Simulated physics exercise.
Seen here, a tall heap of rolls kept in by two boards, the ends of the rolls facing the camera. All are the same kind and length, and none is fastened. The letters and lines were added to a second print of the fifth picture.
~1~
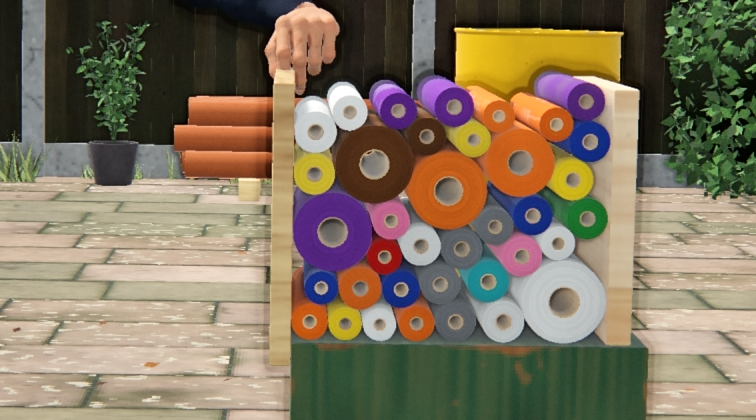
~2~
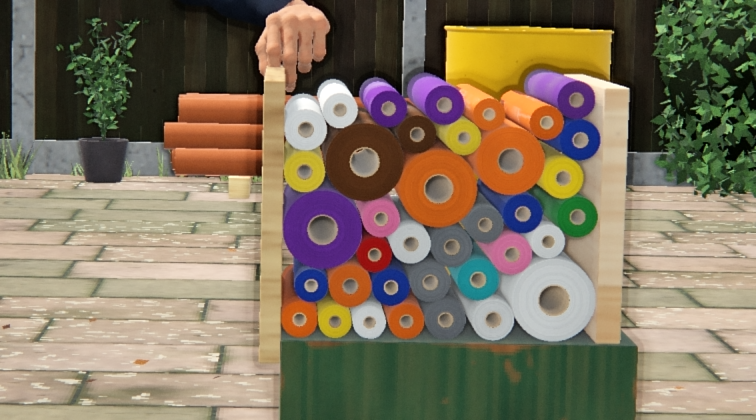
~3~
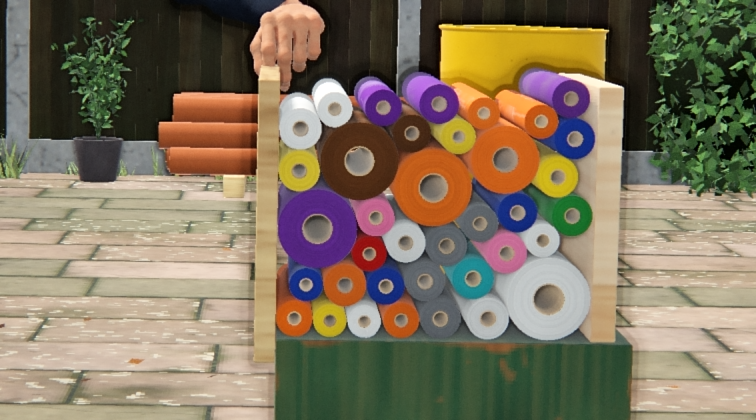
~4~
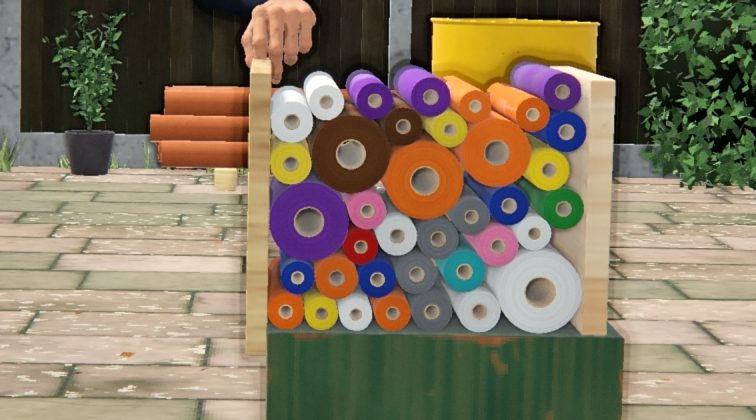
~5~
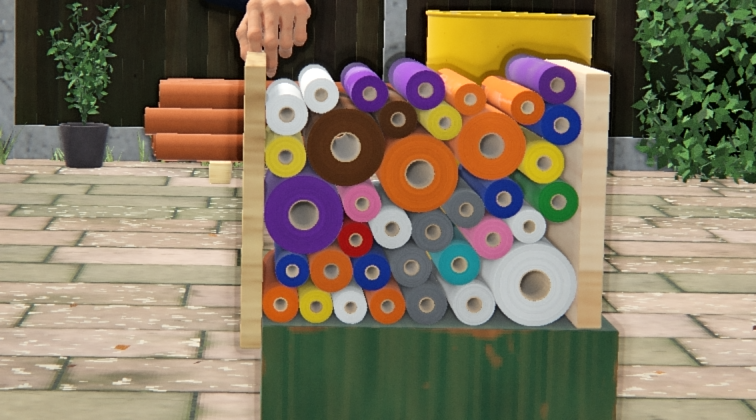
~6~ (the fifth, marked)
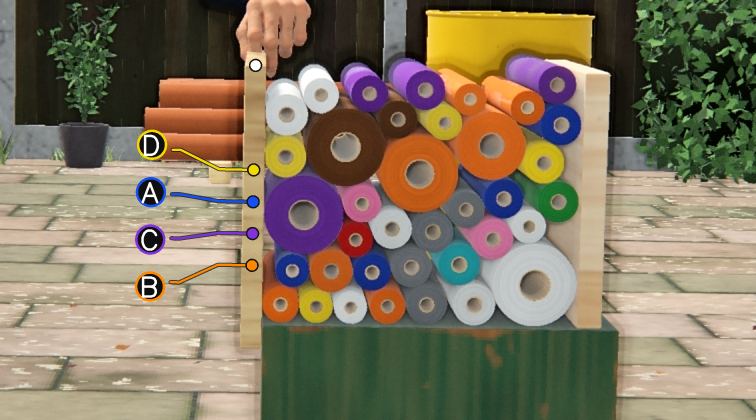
On a paved yard before a dark fence, a tall heap of multicoloured rolls sits between two boards on a green base, a hand resting atop the left board, as the whole view shifts slightly and the rolls keep their arrangement.
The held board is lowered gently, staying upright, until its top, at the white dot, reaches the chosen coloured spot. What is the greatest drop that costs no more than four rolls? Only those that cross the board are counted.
At most to C.
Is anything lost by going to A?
Yes.
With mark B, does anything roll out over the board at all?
Yes, at B.
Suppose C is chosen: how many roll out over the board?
The count is three.
On the copy, A at (253, 202); B at (252, 265); C at (252, 234); D at (253, 170); the white dot at (255, 65).
On C. First, top of the board (265, 142).
Then, top of the board (263, 229).
Finally, top of the board (263, 233), three out over the board.
By contrast, A three out over the board; B more than four out over the board; D two out over the board.
